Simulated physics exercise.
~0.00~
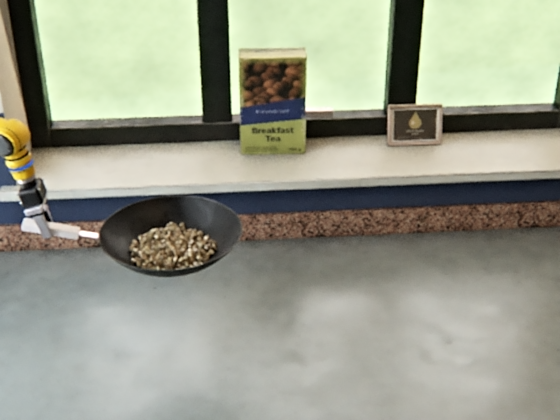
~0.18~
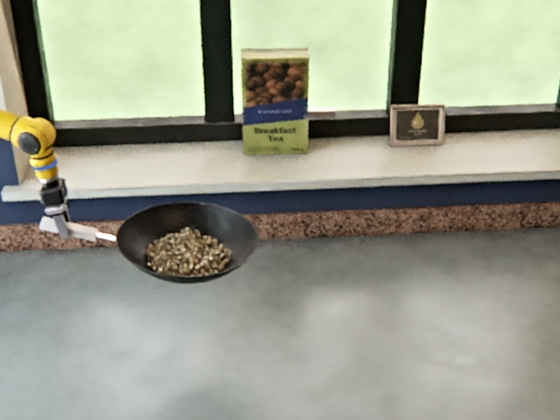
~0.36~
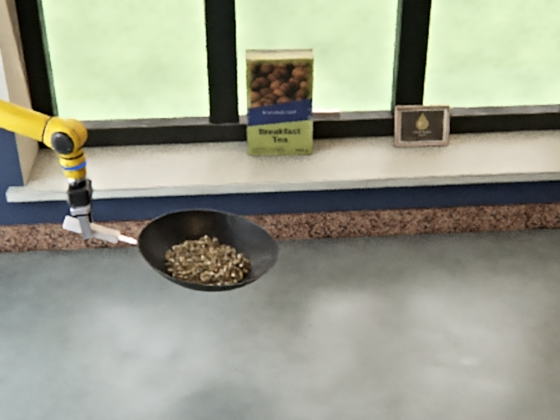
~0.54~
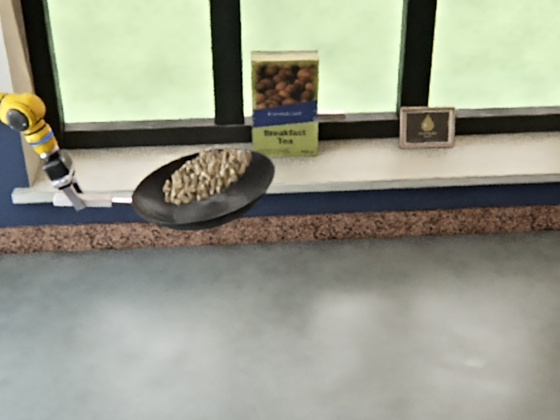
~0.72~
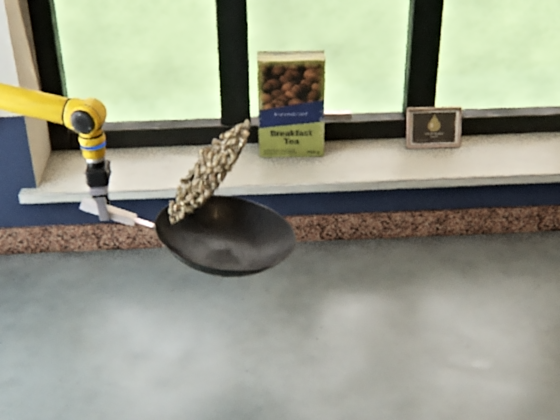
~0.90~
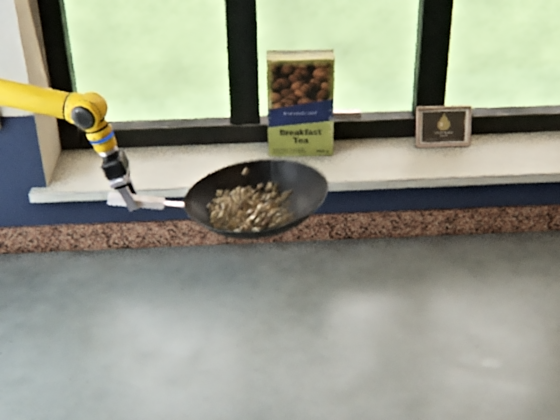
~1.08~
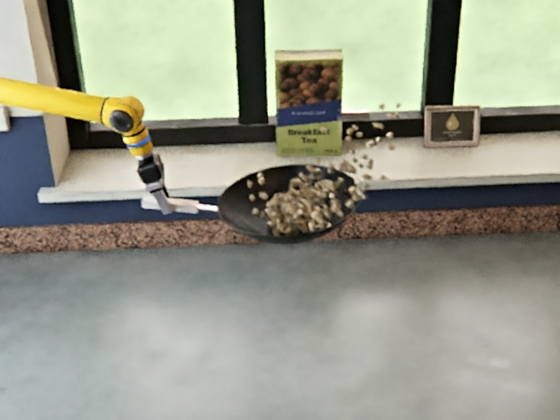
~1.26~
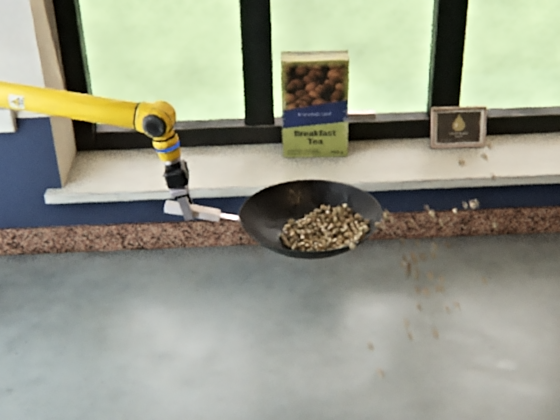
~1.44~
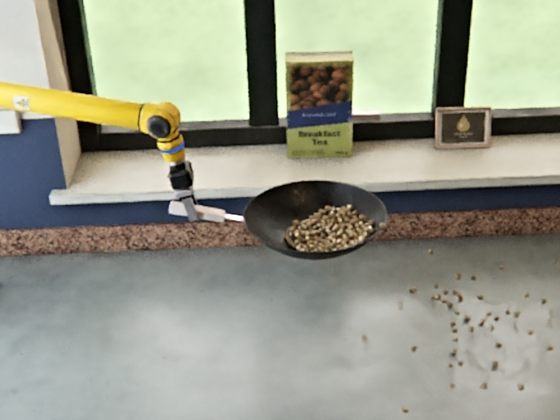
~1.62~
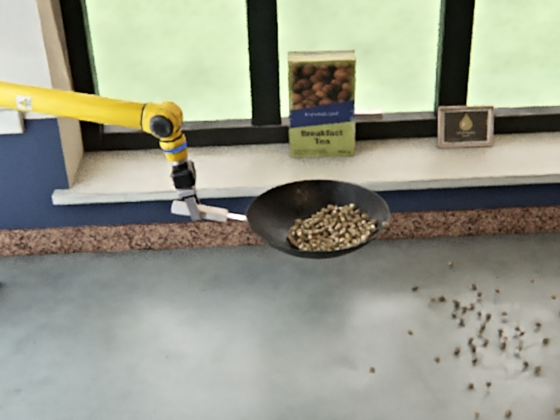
Yellow robot arm tossing small pebbles in a black wok, catching most while some spill and scatter across the grey table.
